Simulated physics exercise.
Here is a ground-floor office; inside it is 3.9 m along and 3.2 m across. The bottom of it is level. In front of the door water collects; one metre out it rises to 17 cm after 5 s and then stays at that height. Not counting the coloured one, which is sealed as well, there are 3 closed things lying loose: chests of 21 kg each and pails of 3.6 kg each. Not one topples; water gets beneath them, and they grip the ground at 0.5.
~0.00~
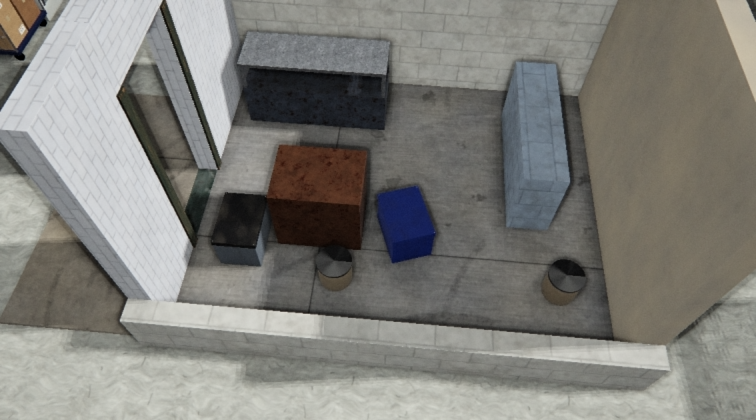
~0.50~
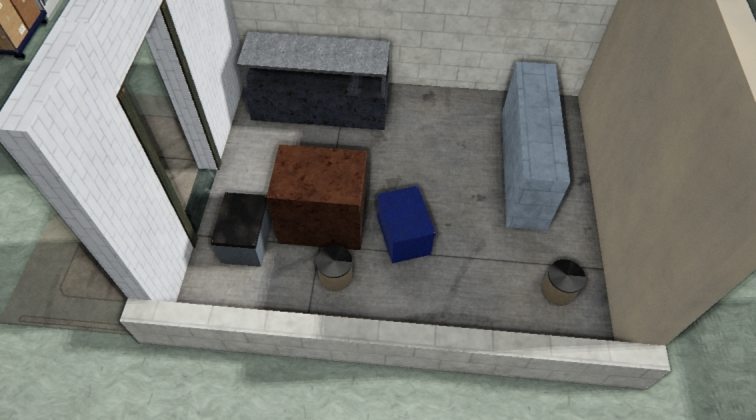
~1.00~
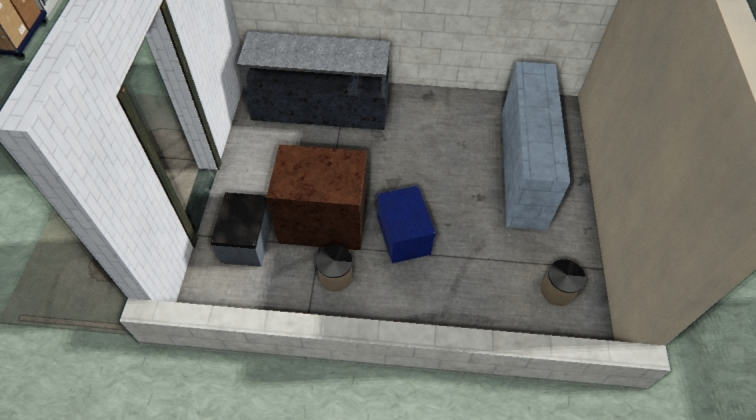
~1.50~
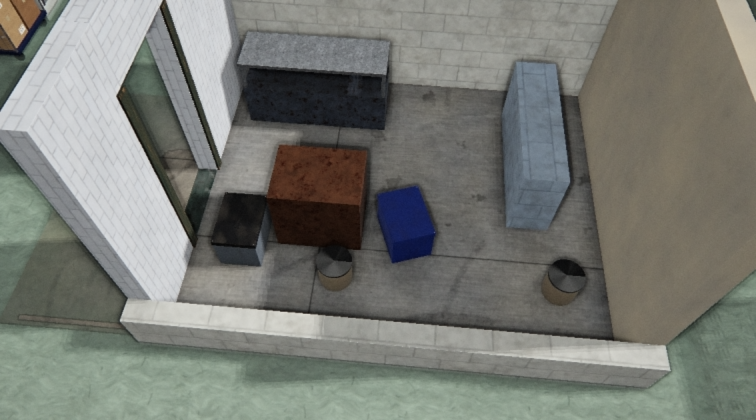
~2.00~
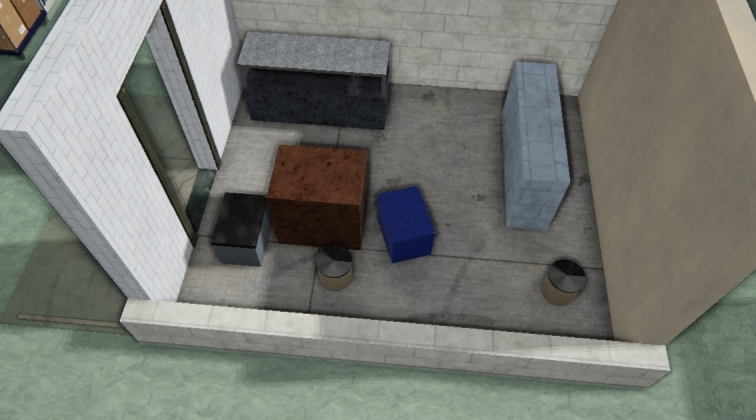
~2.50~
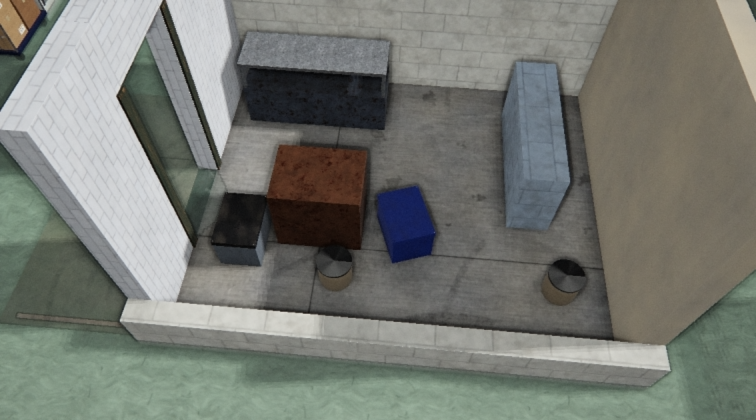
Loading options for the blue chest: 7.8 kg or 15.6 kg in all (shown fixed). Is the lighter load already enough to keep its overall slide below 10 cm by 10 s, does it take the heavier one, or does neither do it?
The lighter load already does.
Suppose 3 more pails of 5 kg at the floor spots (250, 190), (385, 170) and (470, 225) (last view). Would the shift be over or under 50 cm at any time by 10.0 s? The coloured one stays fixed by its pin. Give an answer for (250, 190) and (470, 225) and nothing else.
Respectively, exceeded and not exceeded.
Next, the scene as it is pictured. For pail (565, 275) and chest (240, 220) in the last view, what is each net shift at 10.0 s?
In turn: 0 cm, 60 cm.
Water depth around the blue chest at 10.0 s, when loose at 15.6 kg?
Depth: Approx. 4 cm.
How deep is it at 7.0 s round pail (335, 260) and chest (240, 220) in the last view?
2 and 5 cm.
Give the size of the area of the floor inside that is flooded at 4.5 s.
The covered patch comes to about 2.5 m2.
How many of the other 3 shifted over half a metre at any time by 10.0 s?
Count: 1.
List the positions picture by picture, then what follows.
The blue chest at (406, 213), on the bottom; 0.0 m2 under water; 0 of 4 have shifted, in the first picture.
The blue chest at (406, 213) rests on the ground; 0.0 m2 under water; 0 of 4 have shifted, in the second picture.
The blue chest at (406, 213) rests on the ground; water covers 0.0 m2; 0 of 4 have shifted, in the third picture.
The blue chest at (406, 213), on the bottom; 0.0 m2 under water; 0 of 4 have shifted, in the fourth picture.
The blue chest at (406, 213) rests on the ground; water covers 0.0 m2; 0 of 4 have shifted, in the fifth picture.
The blue chest at (406, 213), on the bottom; water covers 0.1 m2; 0 of 4 have shifted, in the sixth picture.
After 3.5 s the blue chest would be 0 cm from its start with 7.8 kg and 0 cm from its start with 15.6 kg; 0 cm of water round it then.
After 4.5 s the blue chest would be 0 cm from its start with 7.8 kg and 0 cm from its start with 15.6 kg; 0 cm of water round it then.
After 7.0 s the blue chest would be 0 cm from its start with 7.8 kg and 0 cm from its start with 15.6 kg; 1 cm of water round it then.
After 10.0 s the blue chest would be 5 cm from its start with 7.8 kg and 0 cm from its start with 15.6 kg; 4 cm of water round it then.
